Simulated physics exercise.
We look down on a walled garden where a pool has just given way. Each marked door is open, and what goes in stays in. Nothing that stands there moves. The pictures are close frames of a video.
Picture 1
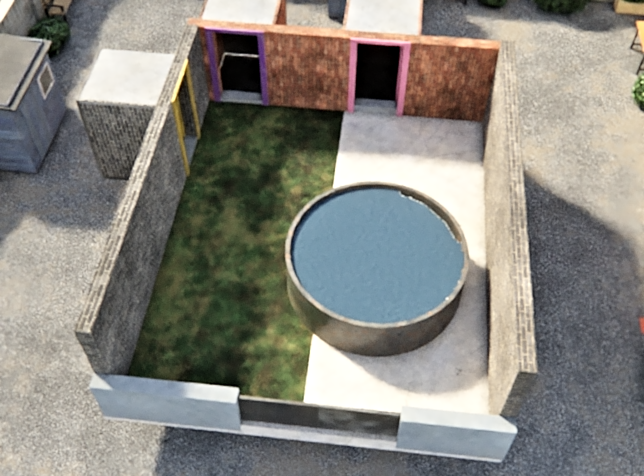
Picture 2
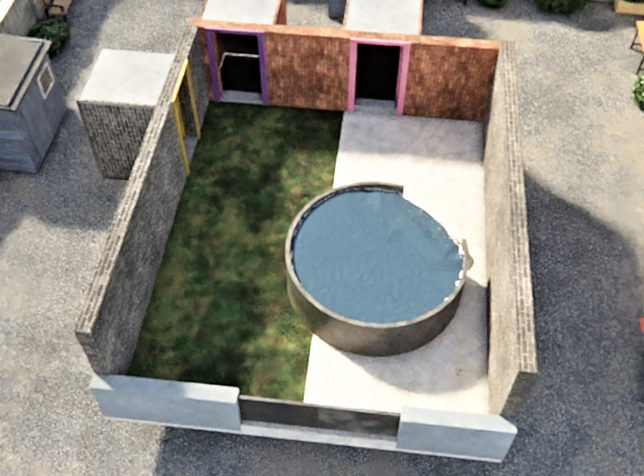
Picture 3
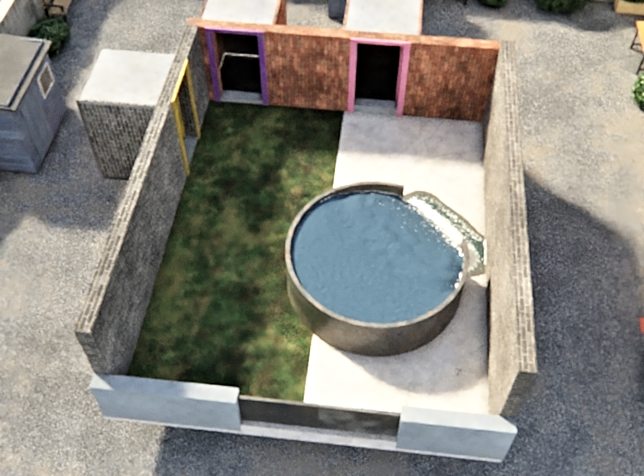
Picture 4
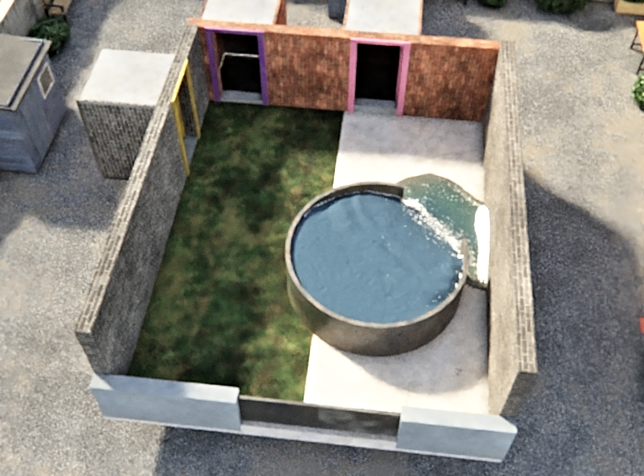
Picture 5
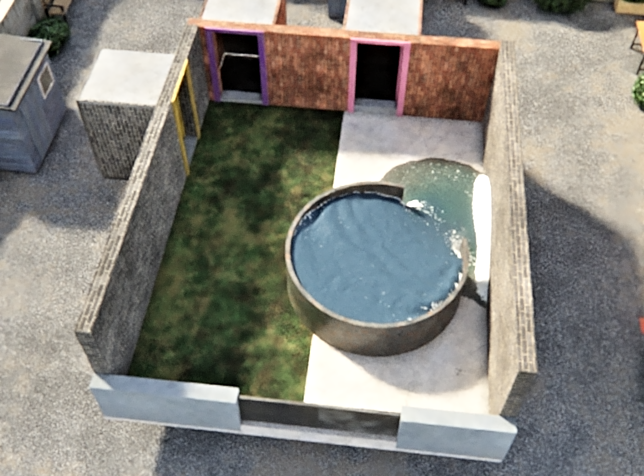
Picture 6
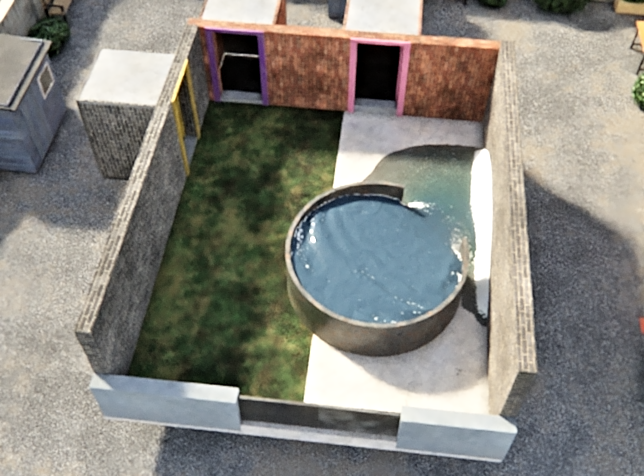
In a walled garden, a round tank breaks open and water spreads across the pale paving.
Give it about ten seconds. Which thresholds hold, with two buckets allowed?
The pink door takes more than that; the yellow door takes more than that; the purple door takes more than that.
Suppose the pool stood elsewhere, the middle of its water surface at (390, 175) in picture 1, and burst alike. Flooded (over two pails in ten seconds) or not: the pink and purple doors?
One by one: The pink one is over; the purple one is over.
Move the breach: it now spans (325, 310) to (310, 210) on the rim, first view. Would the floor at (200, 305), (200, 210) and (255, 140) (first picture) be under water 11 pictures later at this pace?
One after the other: Under water, under water, clear.
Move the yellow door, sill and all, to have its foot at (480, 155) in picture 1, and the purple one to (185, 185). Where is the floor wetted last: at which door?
The door marked purple.
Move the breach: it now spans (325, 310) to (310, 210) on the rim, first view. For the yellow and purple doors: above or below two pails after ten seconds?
In short: The yellow one takes more, the purple one goes over.
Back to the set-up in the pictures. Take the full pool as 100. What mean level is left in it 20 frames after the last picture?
I make it 42 per cent.
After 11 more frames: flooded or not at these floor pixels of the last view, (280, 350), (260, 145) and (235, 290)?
In that order: Clear, no water, dry.
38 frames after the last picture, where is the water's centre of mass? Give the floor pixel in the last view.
Around (338, 222).
A moment on, water covers 20 % of the floor; the pink door not reached, the yellow door not reached, the purple door not reached.
Next, water covers 30 % of the floor; the pink door wet at the sill, nothing in, the yellow door not reached, the purple door not reached.
Then, water covers 60 % of the floor; the pink door over two buckets in, the yellow door wet at the sill, nothing in, the purple door wet at the sill, nothing in.
Later, water covers 100 % of the floor; the pink door over two buckets in, the yellow door far over two buckets in, the purple door over two buckets in.
In the end, water covers 100 % of the floor; the pink door over two buckets in, the yellow door far over two buckets in, the purple door far over two buckets in.
